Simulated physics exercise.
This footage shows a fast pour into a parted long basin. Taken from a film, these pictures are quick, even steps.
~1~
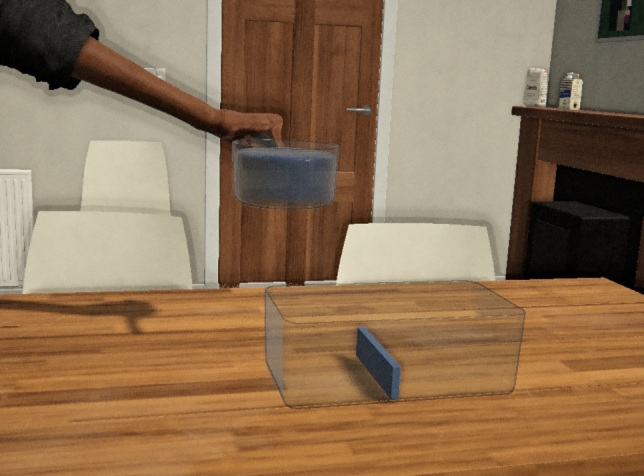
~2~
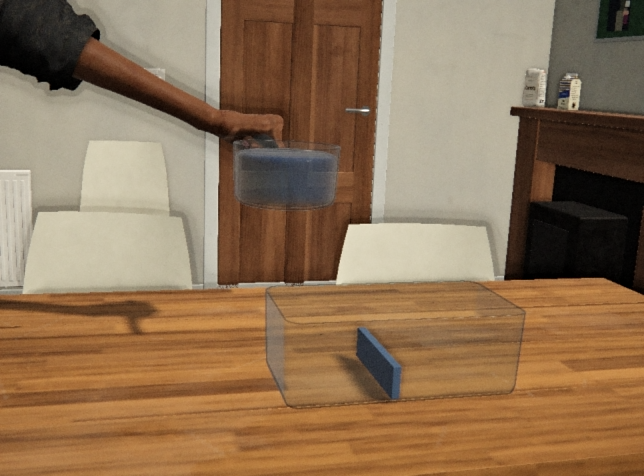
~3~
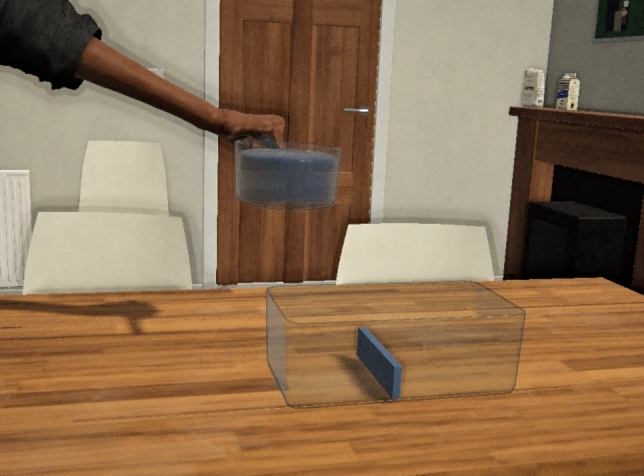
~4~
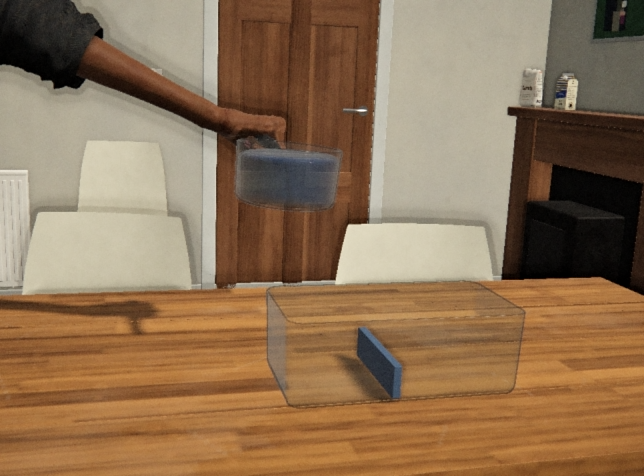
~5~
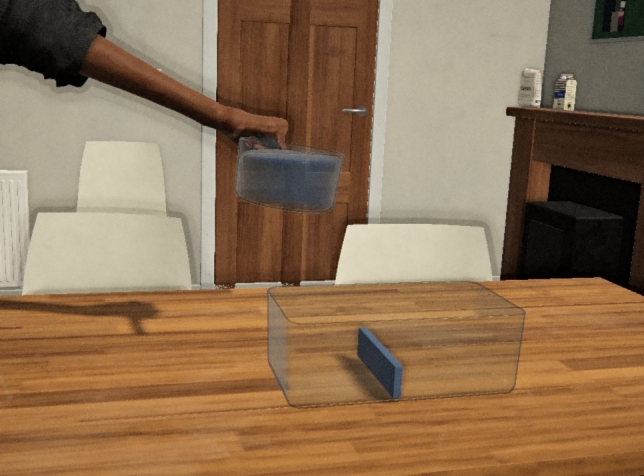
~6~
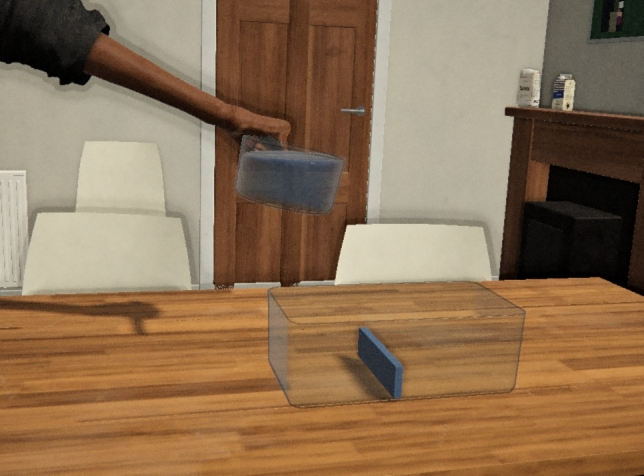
A clear round container of blue liquid, held by a hand reaching in from the left, hangs nearly level, then tilts gradually down to the right. Below it, a long transparent basin with a short blue wall inside stands motionless on a striped wooden table. The dining room, with pale chairs, a brown door and a dark fireplace at right, is seen from across the table, the view drifting very slightly.
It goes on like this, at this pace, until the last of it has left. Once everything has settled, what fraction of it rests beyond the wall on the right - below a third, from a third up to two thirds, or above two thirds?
The share right of the wall ends up within a third to two thirds.
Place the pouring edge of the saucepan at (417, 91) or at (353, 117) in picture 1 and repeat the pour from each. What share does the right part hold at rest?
The first gives 90 %, the second 75 %.
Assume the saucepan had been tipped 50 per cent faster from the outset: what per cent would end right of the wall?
Around 55 percent ends up there.
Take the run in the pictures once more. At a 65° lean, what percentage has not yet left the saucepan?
It still holds close to 55 per cent at that lean.
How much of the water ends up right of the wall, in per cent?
It is close to 60 per cent.
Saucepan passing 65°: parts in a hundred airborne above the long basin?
35 per cent.
A moment on, the saucepan is tipped part way and 55 per cent is still to pour, 4 is left of the wall and 9 right of it.
Next, the saucepan is tipped right over and 8 per cent is still to pour, 23 is left of the wall and 58 right of it.
Then the saucepan is tipped right over and 0 per cent is still to pour, 40 is left of the wall and 59 right of it.
Later the saucepan is tipped right over and 0 per cent is still to pour, 40 is left of the wall and 59 right of it.
Finally, 40 per cent lies left of the wall, 59 right of it and 1 outside.
